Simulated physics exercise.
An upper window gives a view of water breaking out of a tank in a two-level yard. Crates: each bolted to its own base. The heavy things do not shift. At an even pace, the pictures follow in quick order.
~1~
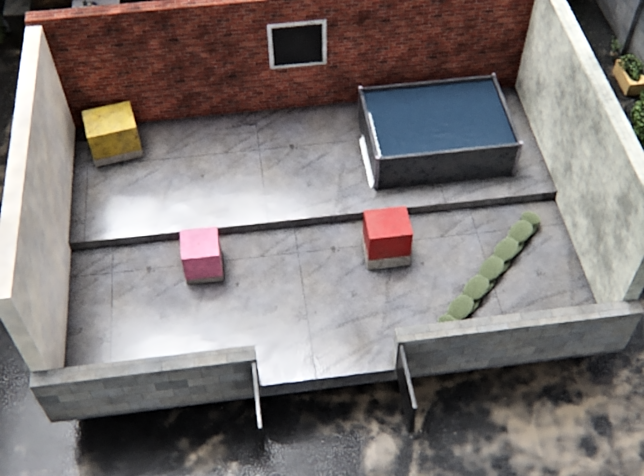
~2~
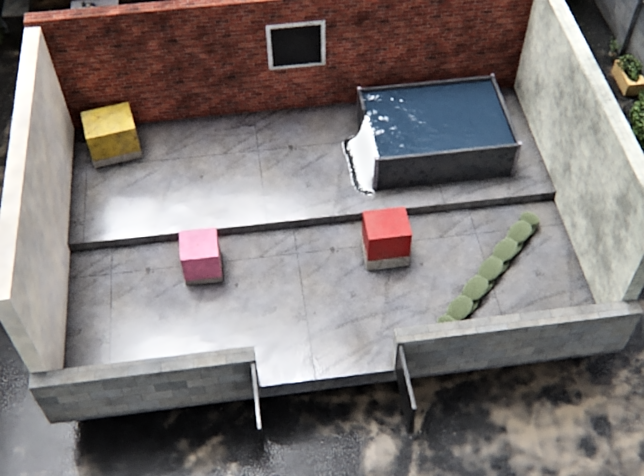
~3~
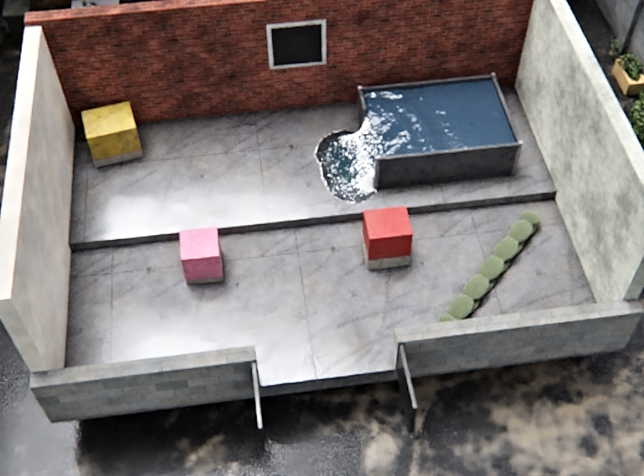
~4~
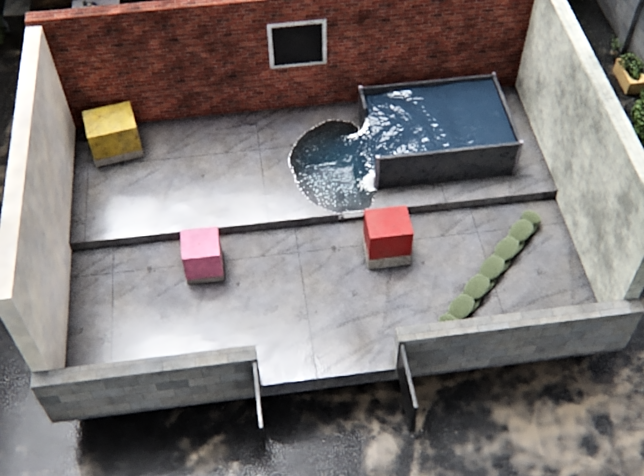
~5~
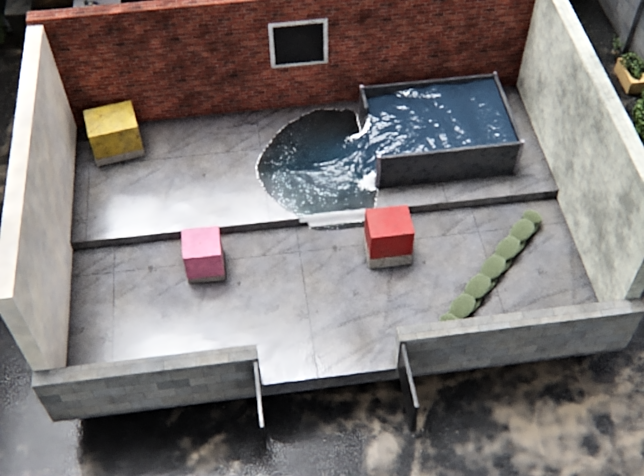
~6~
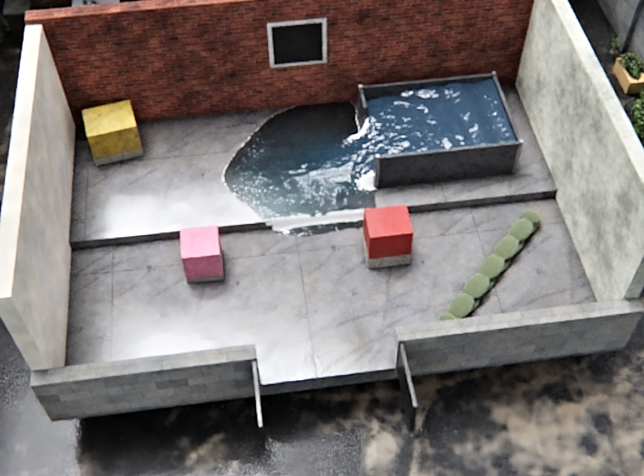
Water pours from the tank's left side and spreads leftward across the yard's upper level.
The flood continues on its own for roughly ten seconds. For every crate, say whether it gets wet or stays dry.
Red crate: Dry; pink crate: Wet; yellow crate: Wet.
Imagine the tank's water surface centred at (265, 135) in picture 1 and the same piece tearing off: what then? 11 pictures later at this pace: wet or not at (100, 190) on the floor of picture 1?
Verdict: Under water.
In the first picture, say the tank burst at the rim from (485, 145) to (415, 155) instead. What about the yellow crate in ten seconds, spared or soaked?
As far as I can tell, the yellow crate stays clear.
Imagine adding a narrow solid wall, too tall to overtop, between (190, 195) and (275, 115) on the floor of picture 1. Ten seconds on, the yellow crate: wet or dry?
Result for the yellow crate: It is not reached.
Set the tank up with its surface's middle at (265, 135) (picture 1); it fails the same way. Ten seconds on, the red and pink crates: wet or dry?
Red crate: Untouched; pink crate: Untouched.
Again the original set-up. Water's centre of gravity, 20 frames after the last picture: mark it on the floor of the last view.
Close to (277, 192), I reckon.
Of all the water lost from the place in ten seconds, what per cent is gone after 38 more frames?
It works out at roughly 35 per cent.
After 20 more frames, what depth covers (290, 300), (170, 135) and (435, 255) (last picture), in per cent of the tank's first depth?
Respectively 2, 30 and 0 per cent.
A moment on, water covers 35 % of the floor; the red crate water round its plinth, the pink crate water round its plinth, the yellow crate water round its plinth.
Next, water covers 50 % of the floor; the red crate water round its plinth, the pink crate water round its plinth, the yellow crate water round its plinth.
Then, water covers 55 % of the floor; the red crate water round its plinth, the pink crate water round its plinth, the yellow crate water round its plinth.
Later, water covers 60 % of the floor; the red crate water round its plinth, the pink crate water round its plinth, the yellow crate water round its plinth.
In the end, water covers 85 % of the floor; the red crate stayed above the water, the pink crate was topped, the yellow crate was topped.
